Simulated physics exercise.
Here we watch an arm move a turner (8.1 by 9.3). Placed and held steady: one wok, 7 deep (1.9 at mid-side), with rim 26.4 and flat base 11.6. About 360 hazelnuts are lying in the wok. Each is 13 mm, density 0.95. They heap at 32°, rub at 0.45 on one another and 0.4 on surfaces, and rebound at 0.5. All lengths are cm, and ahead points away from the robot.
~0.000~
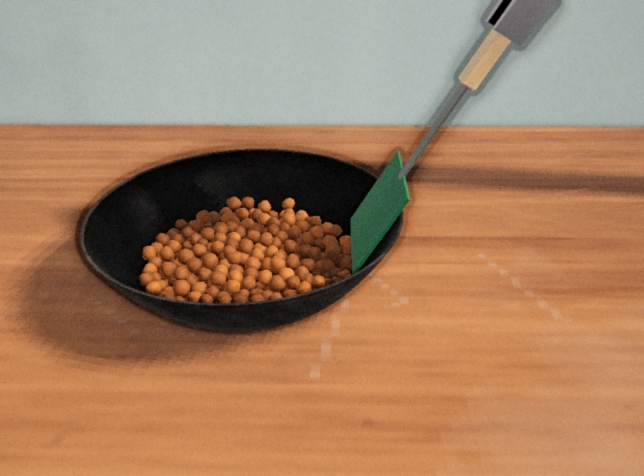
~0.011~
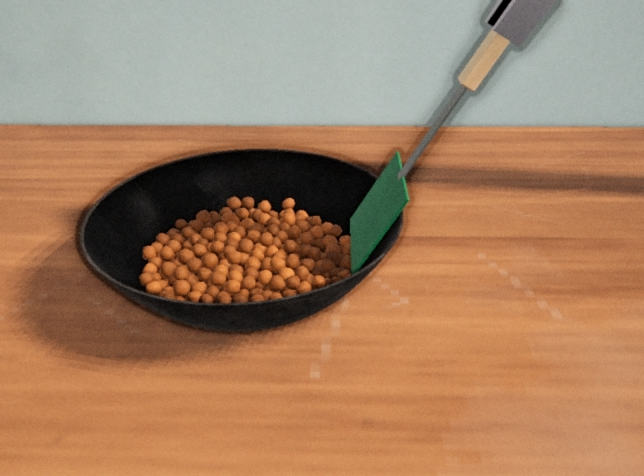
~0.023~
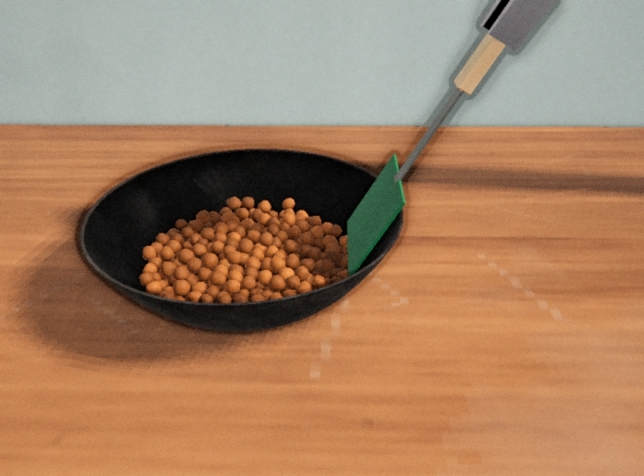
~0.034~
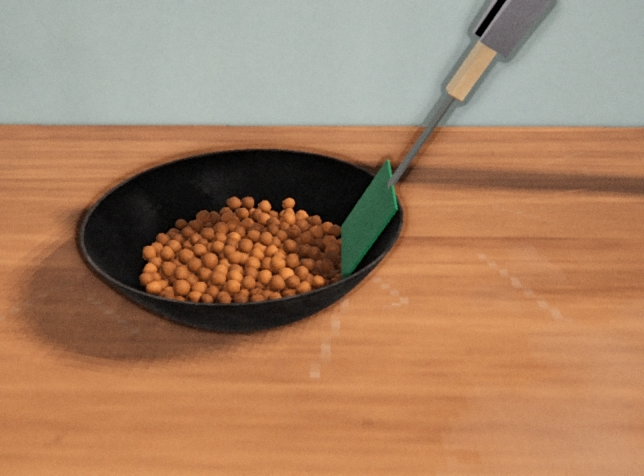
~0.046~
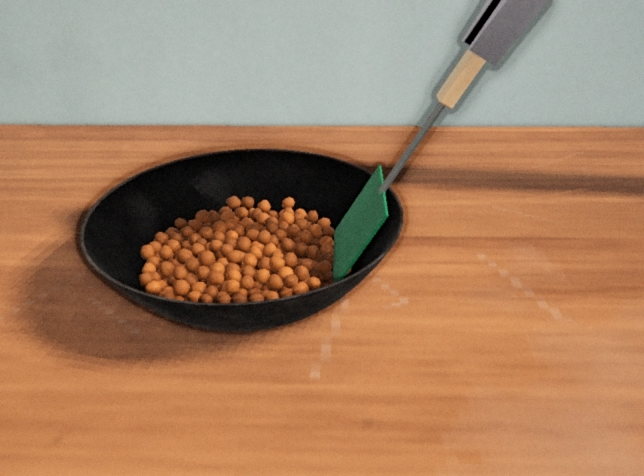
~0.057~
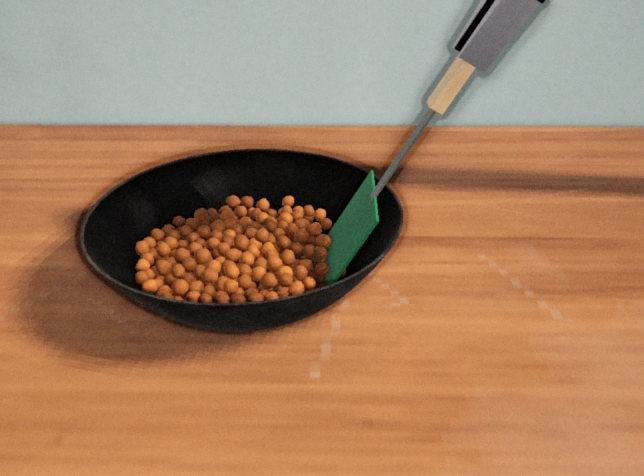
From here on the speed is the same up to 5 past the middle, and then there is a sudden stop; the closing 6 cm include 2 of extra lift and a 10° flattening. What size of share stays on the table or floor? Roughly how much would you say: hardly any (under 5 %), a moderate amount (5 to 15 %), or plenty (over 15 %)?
I'd say hardly any.
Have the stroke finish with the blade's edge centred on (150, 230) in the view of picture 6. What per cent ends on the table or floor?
About 30 per cent.
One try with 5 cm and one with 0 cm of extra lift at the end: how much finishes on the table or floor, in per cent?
Close to 0 and 0 percent respectively.
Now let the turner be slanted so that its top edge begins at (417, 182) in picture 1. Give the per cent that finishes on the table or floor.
About 0%.
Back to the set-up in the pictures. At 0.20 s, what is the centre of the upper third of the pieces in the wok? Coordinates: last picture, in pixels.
I'd put it somewhere near (173, 232).
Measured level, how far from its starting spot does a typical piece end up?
It comes out at about 5 cm.
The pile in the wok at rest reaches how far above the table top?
Height at rest: Roughly 8.0 cm.
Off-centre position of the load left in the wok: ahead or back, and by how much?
Offset forward: Around 4.5 cm.
After 0.13 s, sloping 60°, highest piece 6 above the table; 357 in the wok.
After 0.20 s, sloping 56°, highest piece 7 above the table; 357 in the wok.
After 0.43 s, sloping 50°, highest piece 8 above the table; 357 in the wok.
After 1.48 s, sloping 50°, highest piece 8 above the table; 357 in the wok.
In the end, 357 in the wok. That is 0 % on the table or floor.
